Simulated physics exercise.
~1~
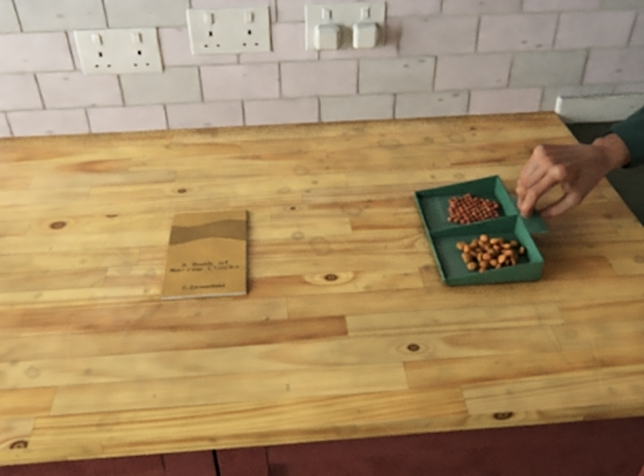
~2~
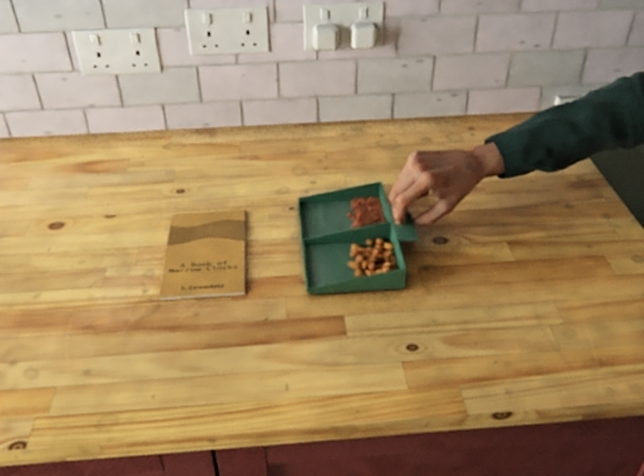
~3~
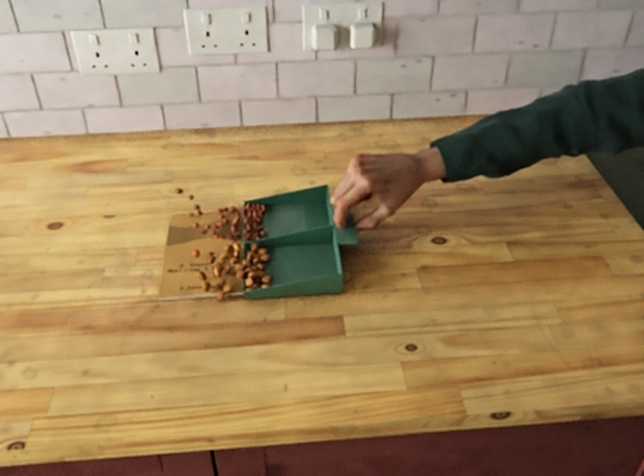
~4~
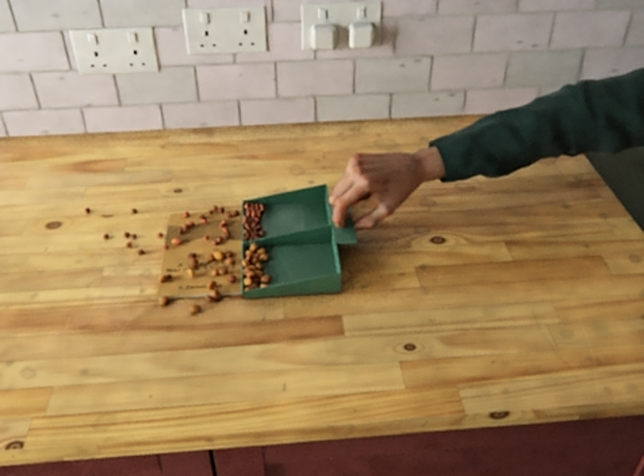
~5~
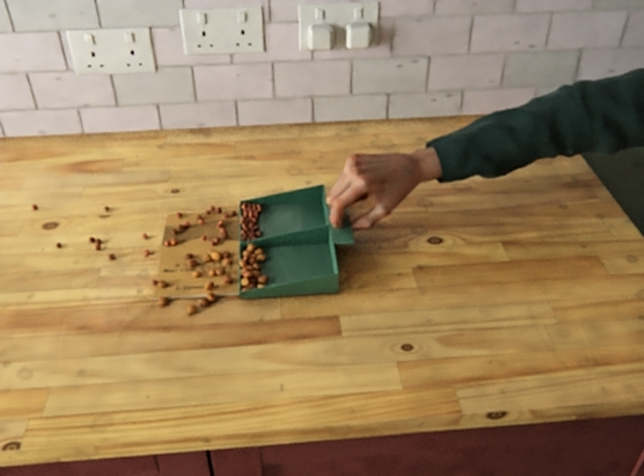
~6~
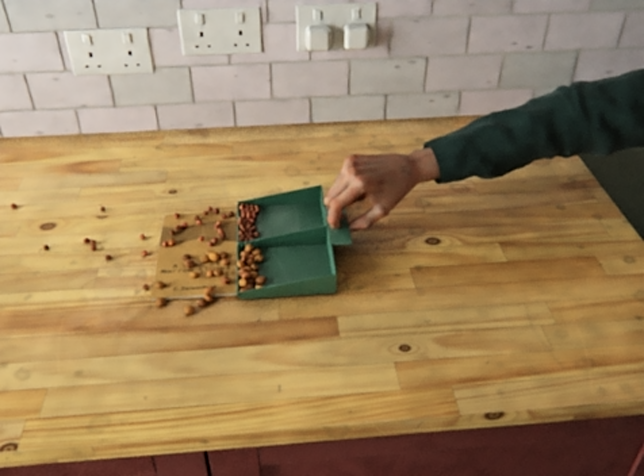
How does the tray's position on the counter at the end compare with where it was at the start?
At the start the tray was over on the right side of the counter, well away from the thin book. By the end it was much farther left, near the middle of the counter and up against the book.
